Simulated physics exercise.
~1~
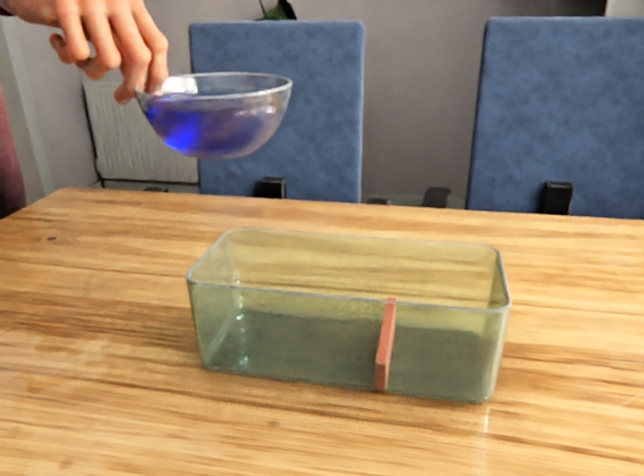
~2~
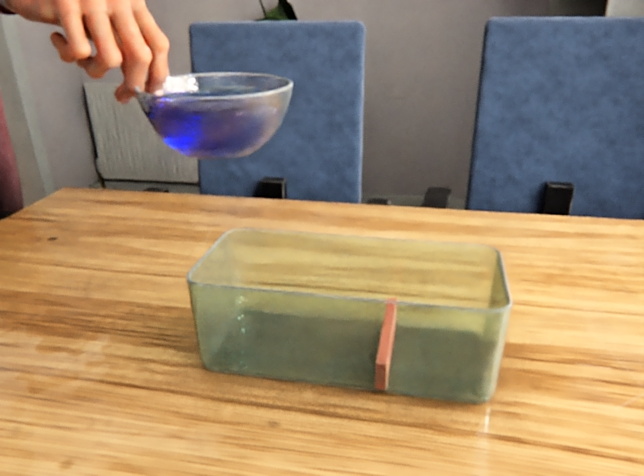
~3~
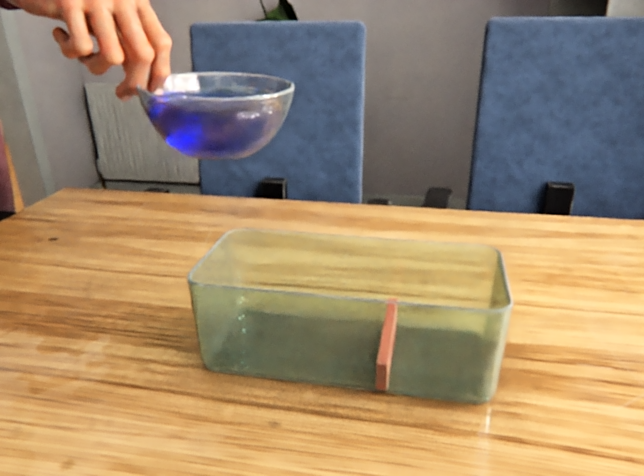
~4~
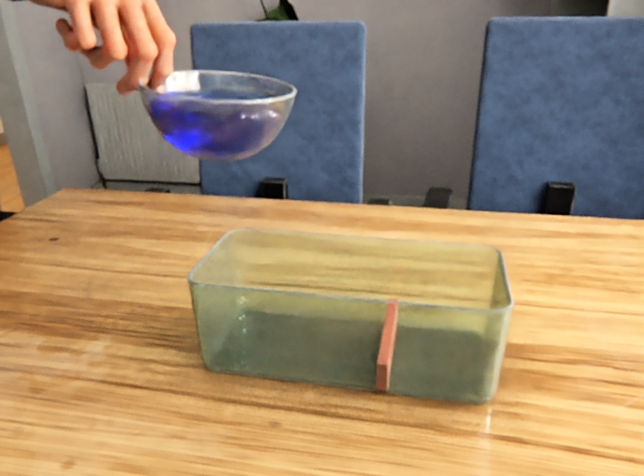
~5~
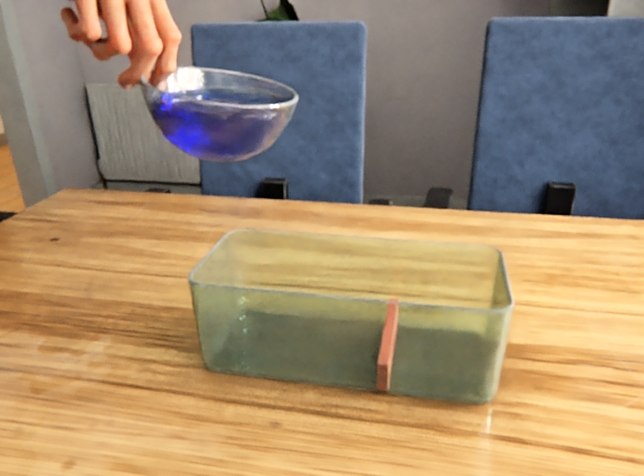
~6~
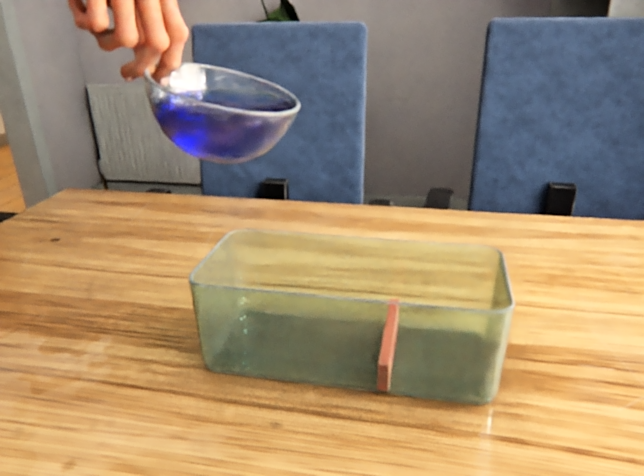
A clear glass bowl of blue liquid, held by a hand at its left rim, hangs nearly level above a long, greenish see-through basin with a low reddish wall across its floor. The hand then rises slightly and tilts the bowl gradually to the right, lowering its right edge, while the basin stays still on the wooden table.
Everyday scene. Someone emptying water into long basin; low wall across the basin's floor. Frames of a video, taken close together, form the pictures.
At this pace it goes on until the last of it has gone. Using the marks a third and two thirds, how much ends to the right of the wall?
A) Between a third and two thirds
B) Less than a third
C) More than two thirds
B.
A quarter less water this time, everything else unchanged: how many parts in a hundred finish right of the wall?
Around 10 percent, more or less.
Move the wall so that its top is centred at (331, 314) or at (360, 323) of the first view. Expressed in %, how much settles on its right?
70 % then 40 %.
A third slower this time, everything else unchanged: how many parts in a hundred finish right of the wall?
Share on the right: Some 5 percent.
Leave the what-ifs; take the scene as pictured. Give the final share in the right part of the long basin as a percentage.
Close to 5 in a hundred.
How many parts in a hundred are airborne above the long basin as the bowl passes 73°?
Close to 45 per cent.
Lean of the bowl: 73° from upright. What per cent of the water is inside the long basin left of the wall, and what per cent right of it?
Left about 25, right about 0.
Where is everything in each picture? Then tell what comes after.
Tilt 0°; pouring edge (288, 87); surface from (155, 96) to (284, 99); the long basin's rim runs from (208, 254) to (504, 277); the wall's top is at (387, 328), in the first frame.
Tilt 1°; pouring edge (288, 89); surface from (155, 96) to (285, 100), in the second frame.
Tilt 3°; pouring edge (290, 92); surface from (157, 96) to (287, 102), in the third frame.
Tilt 6°; pouring edge (292, 96); surface from (159, 95) to (289, 103), in the fourth frame.
Tilt 10°; pouring edge (294, 103); surface from (161, 94) to (291, 105), in the fifth frame.
Tilt 15°; pouring edge (296, 111); surface from (165, 96) to (295, 106), in the sixth frame.
A moment on, the bowl is tipped part way and 32 per cent is still to pour, 23 is left of the wall and 0 right of it.
Next, the bowl is tipped right over and 0 per cent is still to pour, 89 is left of the wall and 3 right of it.
Then the bowl is tipped right over and 0 per cent is still to pour, 92 is left of the wall and 7 right of it.
Later the bowl is tipped right over and 0 per cent is still to pour, 92 is left of the wall and 7 right of it.
In the end 92 per cent lies left of the wall, 7 right of it and 1 outside.
